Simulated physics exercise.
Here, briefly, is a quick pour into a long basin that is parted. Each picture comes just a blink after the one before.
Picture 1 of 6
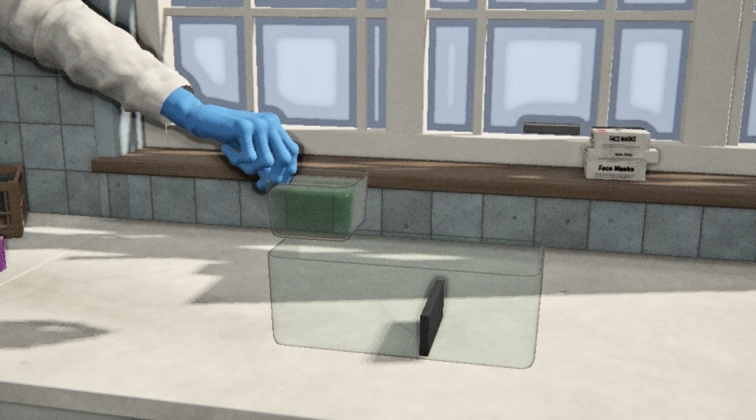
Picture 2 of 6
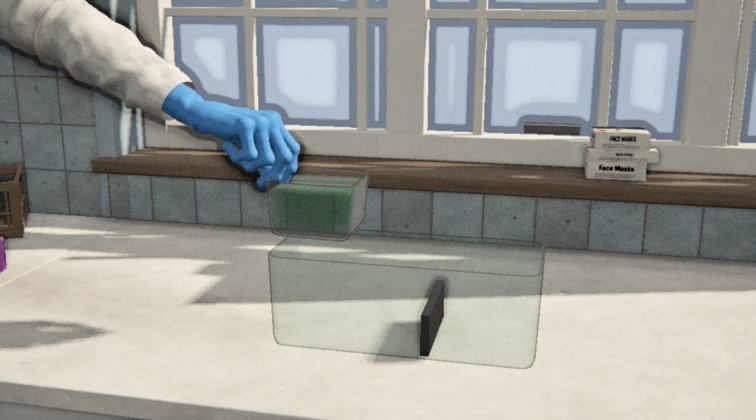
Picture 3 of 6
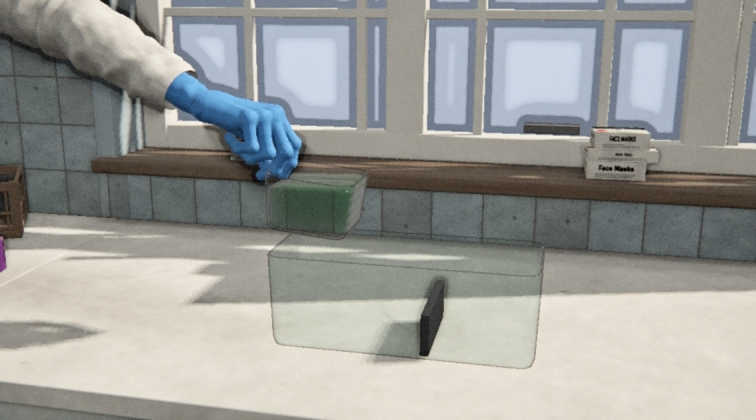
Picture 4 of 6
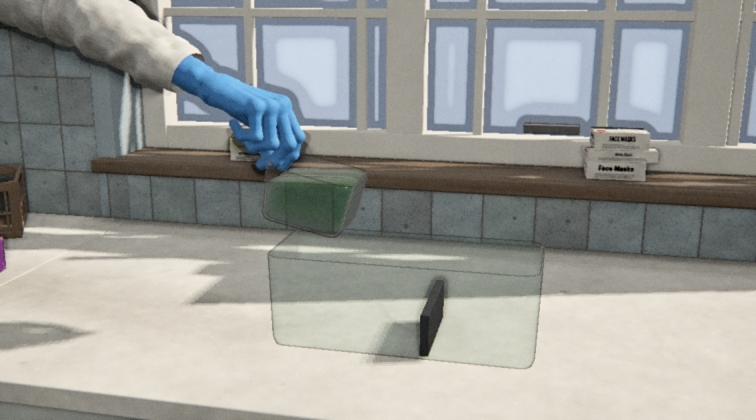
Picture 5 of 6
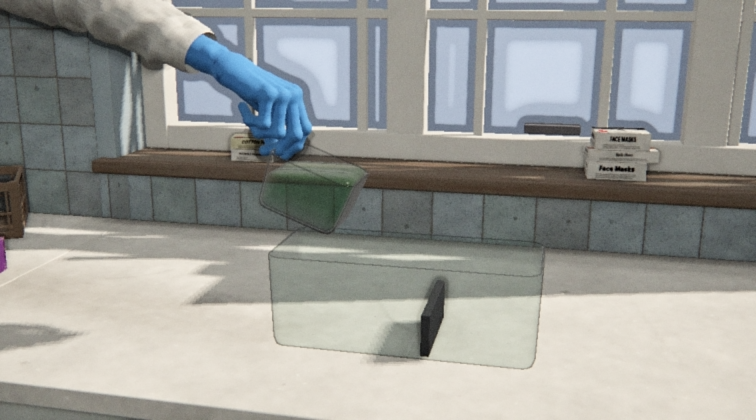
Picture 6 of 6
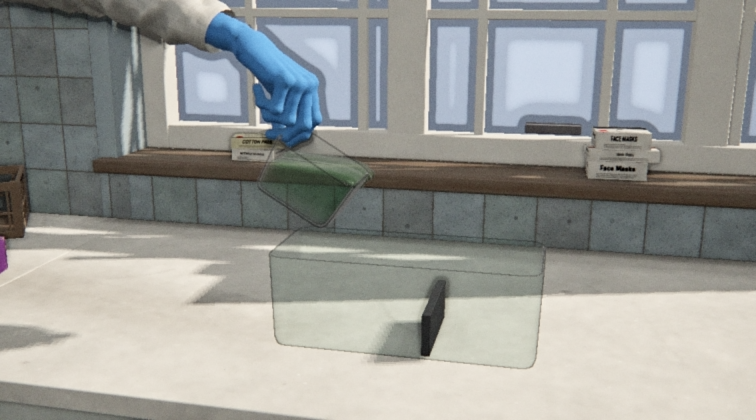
On a pale counter beneath a white-framed window and a grey-blue tiled wall, the view is fixed and looks slightly down. A blue-gloved hand in a cream sleeve holds a small clear container of green liquid above a long, clear basin with a short black divider inside, while white boxes sit on the brown sill. The hand rises slightly and moves right, tilting the container progressively rightward.
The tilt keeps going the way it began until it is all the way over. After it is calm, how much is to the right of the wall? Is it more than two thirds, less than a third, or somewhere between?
The share right of the wall is going to reach a third without passing two thirds.
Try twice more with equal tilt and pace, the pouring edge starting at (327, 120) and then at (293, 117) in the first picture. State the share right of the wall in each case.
Estimate: 25 per cent, then 5 per cent.
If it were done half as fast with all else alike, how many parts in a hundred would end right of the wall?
Close to 30 out of every hundred.
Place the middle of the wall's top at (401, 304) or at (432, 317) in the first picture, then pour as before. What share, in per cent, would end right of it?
Record: Case 1 near 85 %, case 2 near 55 %.
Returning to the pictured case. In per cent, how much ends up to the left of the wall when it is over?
Around 40 percent.
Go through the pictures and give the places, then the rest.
Tilt 0°; pouring edge (361, 180); surface from (281, 182) to (360, 187); the long basin's rim runs from (283, 241) to (543, 260); the wall's top is at (433, 298), in the first frame.
Tilt 1°; pouring edge (361, 181); surface from (281, 182) to (360, 185), in the second frame.
Tilt 6°; pouring edge (361, 181); surface from (280, 180) to (360, 182), in the third frame.
Tilt 12°; pouring edge (361, 181); surface from (279, 175) to (360, 178), in the fourth frame.
Tilt 21°; pouring edge (361, 181); surface from (277, 169) to (362, 177); 1 per cent is over the edge, in the fifth frame.
Tilt 31°; pouring edge (361, 181); surface from (277, 158) to (359, 172); 4 per cent is over the edge, in the sixth frame.
A moment on, the tilt is 89° and 42 per cent is still to pour, 15 is left of the wall and 0 right of it.
Next, the tilt is 97° and 6 per cent is still to pour, 25 is left of the wall and 56 right of it.
Then the tilt is 97° and 1 per cent is still to pour, 36 is left of the wall and 57 right of it.
Later the tilt is 97° and 0 per cent is still to pour, 42 is left of the wall and 56 right of it.
At rest 42 per cent lies left of the wall, 57 right of it and 1 outside.
